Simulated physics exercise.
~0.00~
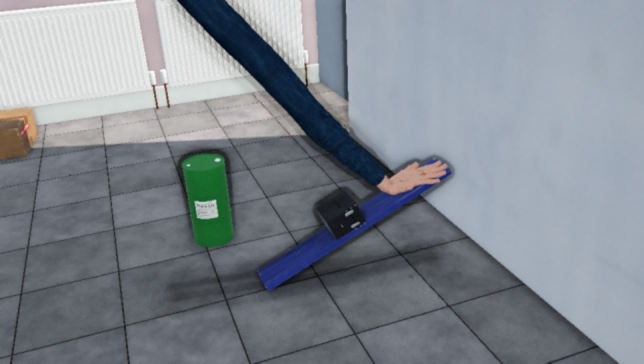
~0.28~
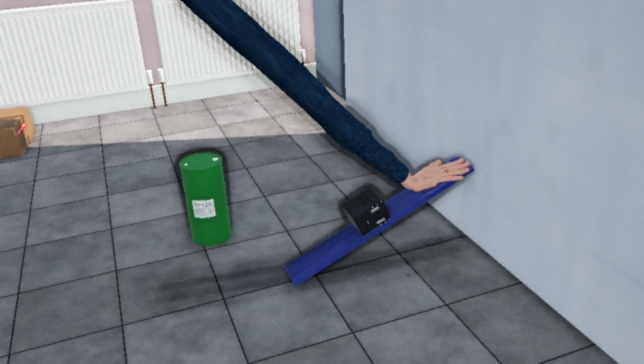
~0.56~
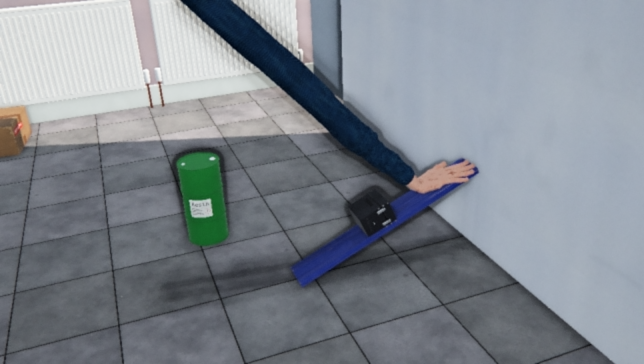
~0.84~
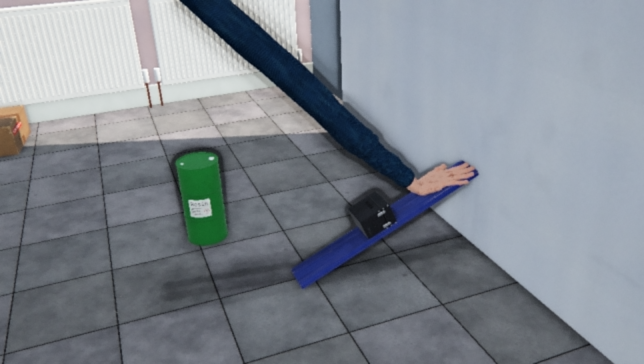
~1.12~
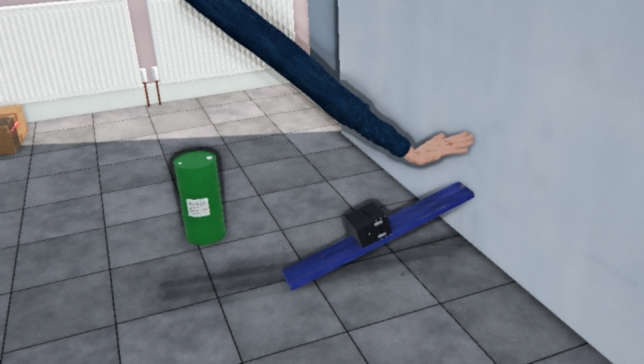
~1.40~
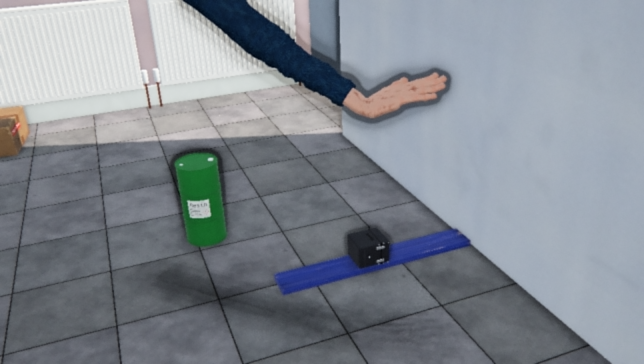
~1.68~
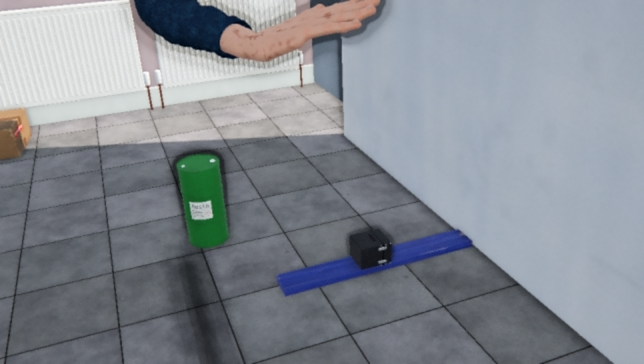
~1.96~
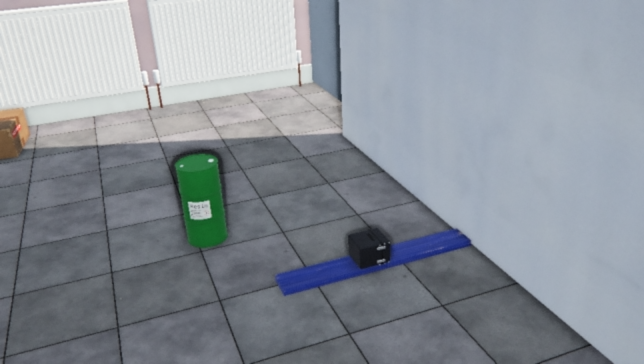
At first, a hand in a dark blue sleeve holds the raised end of a long blue plank with a small black box on it, near a pale wall on a tiled floor. A green canister stands to the left. The hand shifts the plank to the right until its upper end leans against the wall, then holds it there briefly. As the hand lets go and draws back, the plank's upper end slides down the wall. The plank drops to the floor with the box still on it, and the arm withdraws, leaving plank and canister lying still.
